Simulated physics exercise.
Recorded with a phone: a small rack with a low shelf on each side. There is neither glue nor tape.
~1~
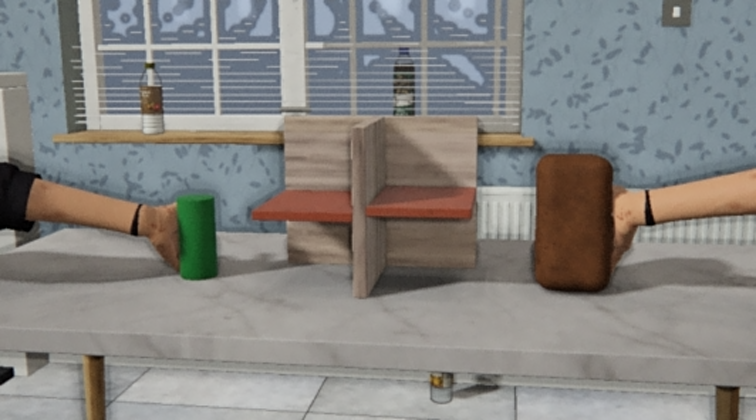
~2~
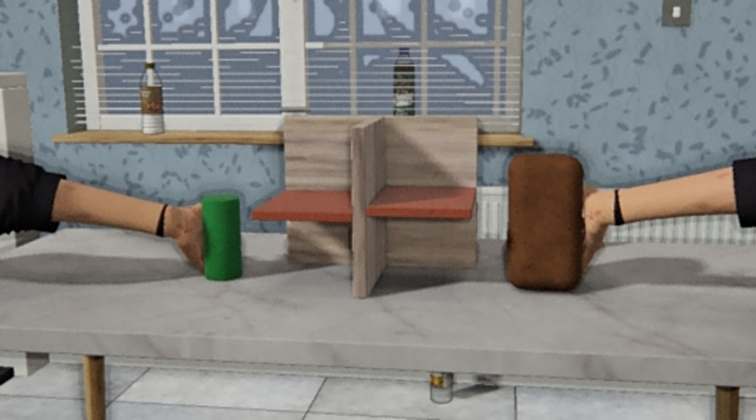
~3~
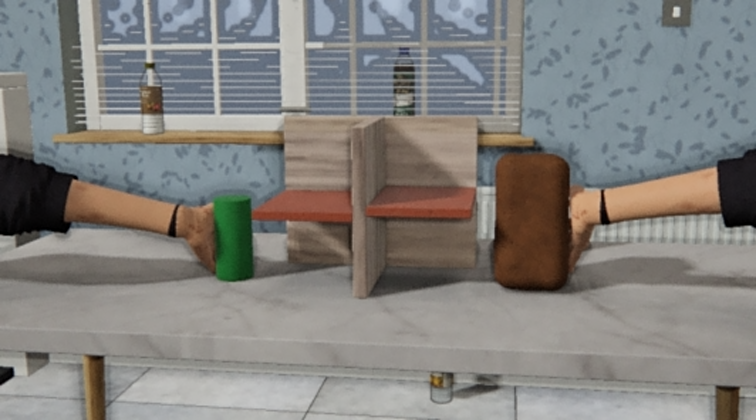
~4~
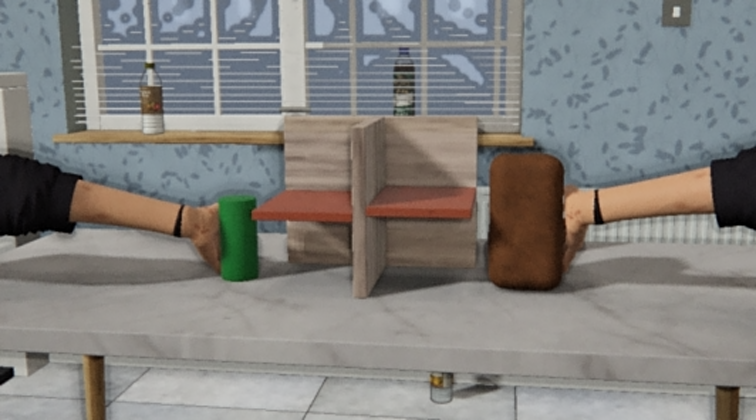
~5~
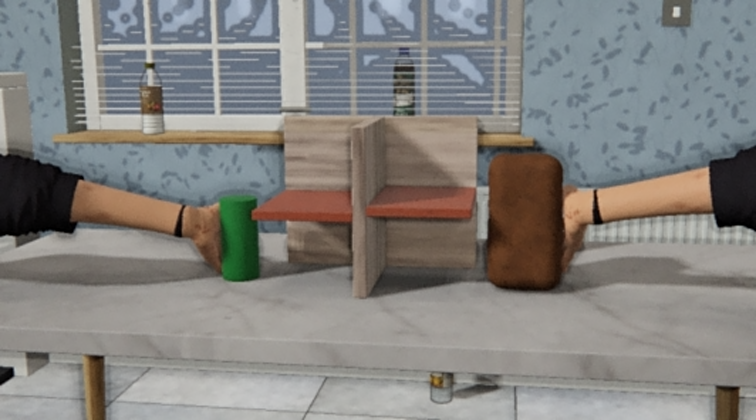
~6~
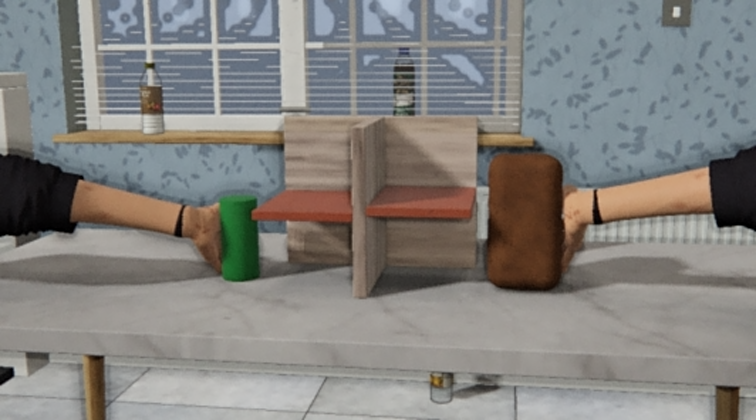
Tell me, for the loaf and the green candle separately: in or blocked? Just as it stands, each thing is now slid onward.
Result: The loaf is blocked, the green candle is blocked.
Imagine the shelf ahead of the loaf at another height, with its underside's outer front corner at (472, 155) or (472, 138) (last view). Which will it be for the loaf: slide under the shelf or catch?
One after another: It passes underneath; passes underneath.
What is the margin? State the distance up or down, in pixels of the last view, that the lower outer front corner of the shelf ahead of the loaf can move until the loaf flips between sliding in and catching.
It is roughly 56 pixels, and the shift goes up.
Then, 0.24 s after the last picture, loaf sliding up to the opening near (512, 221); green candle sliding up to the opening near (249, 239).
At rest, the loaf stops at the shelf, near (510, 221); the green candle stops at the shelf, near (252, 238).
